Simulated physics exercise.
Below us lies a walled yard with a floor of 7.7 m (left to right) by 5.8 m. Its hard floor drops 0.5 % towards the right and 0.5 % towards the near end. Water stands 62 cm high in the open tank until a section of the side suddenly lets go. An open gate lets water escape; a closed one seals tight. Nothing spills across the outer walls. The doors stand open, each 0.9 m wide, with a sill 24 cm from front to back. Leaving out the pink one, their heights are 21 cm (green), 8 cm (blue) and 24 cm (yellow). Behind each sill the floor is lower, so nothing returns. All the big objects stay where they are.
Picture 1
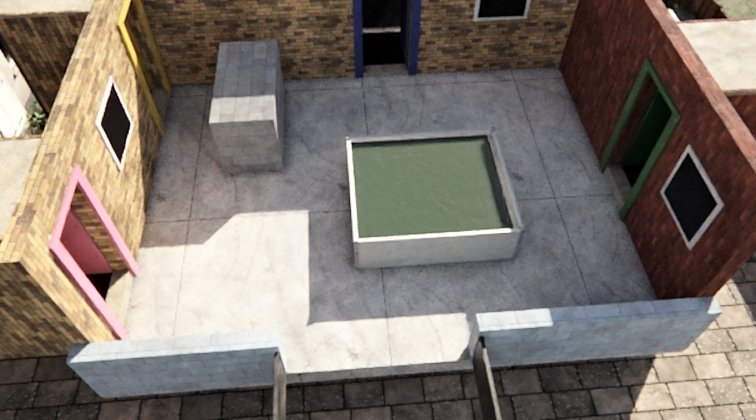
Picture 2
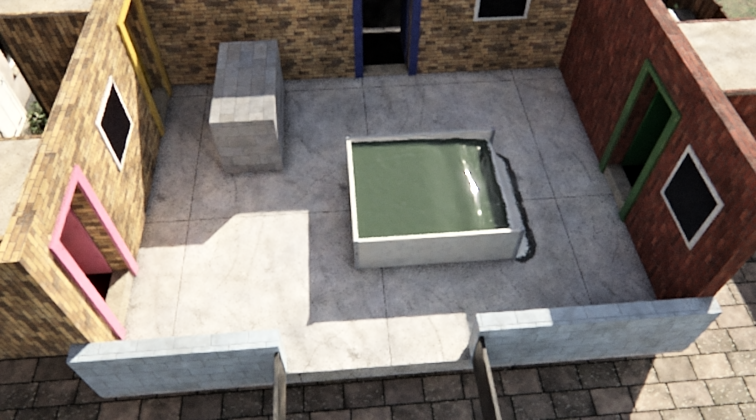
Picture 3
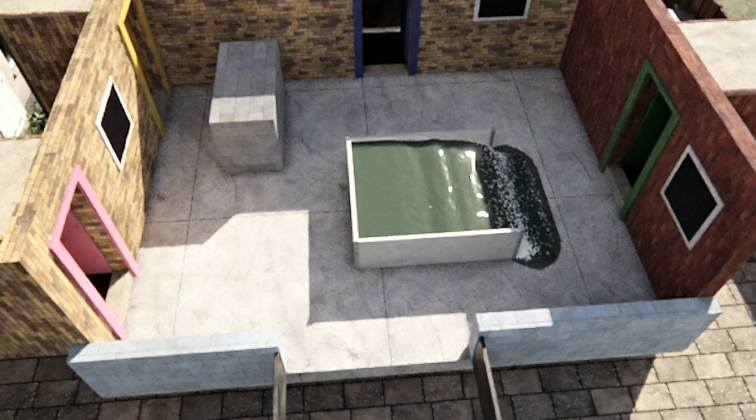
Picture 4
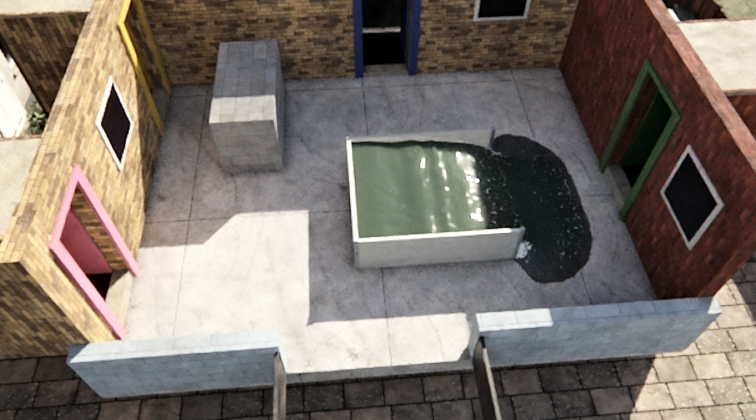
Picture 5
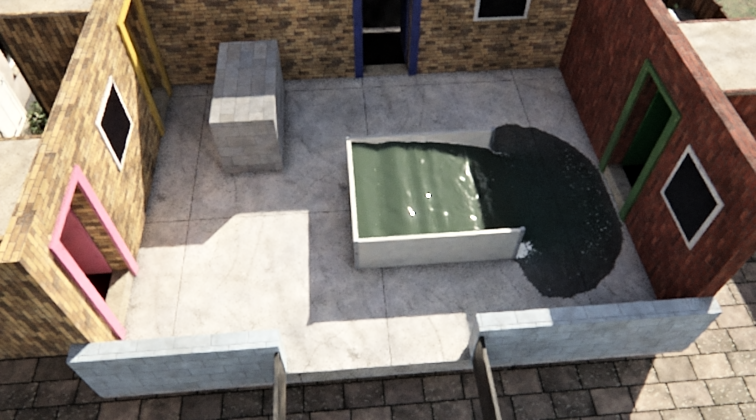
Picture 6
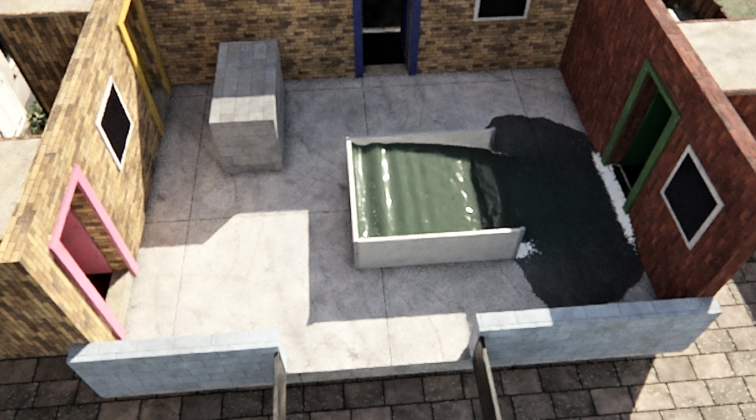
In a walled yard with open doors, green water sat still in a square tank, then poured out through its right side and spread in a dark sheet to the wall by the green door.
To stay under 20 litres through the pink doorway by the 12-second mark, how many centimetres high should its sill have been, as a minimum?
At least 9.5 cm or so.
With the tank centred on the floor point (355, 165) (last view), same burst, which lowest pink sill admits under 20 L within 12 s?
Then roughly 6.5 cm.
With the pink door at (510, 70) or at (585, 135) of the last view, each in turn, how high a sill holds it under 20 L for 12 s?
Roughly 18 and 22 cm.
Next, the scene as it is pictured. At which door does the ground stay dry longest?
The yellow one.
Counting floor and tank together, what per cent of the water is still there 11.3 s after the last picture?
Some 82 per cent remains.
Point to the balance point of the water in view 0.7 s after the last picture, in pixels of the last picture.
At about (478, 208).
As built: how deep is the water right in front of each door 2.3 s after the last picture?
Depths in cm: Green 29, blue 0, yellow 0, pink 0.
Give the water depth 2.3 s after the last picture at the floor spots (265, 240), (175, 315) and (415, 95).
Roughly 0, 0 and 0 cm, in turn.
Then, 0.7 s after the last picture water covers 20 % of the floor, deepest (42 cm) near (611, 208); it has not reached the pink door.
Then, 2.3 s after the last picture water covers 35 % of the floor, deepest (37 cm) near (661, 328); it has not reached the pink door.
Then, 11.3 s after the last picture water covers 100 % of the floor, deepest (10 cm) near (221, 151); 5 cm at the pink door, 0 litres in over its 20 cm sill.
At the pink door as built, the water peaked near 14 cm, 5.7 s after the last picture.
With a sill of 7.5 cm, 56 litres would have come in within the 12 s; with 10.5 cm, 12 litres. So under 20 litres takes about 9.5 cm.
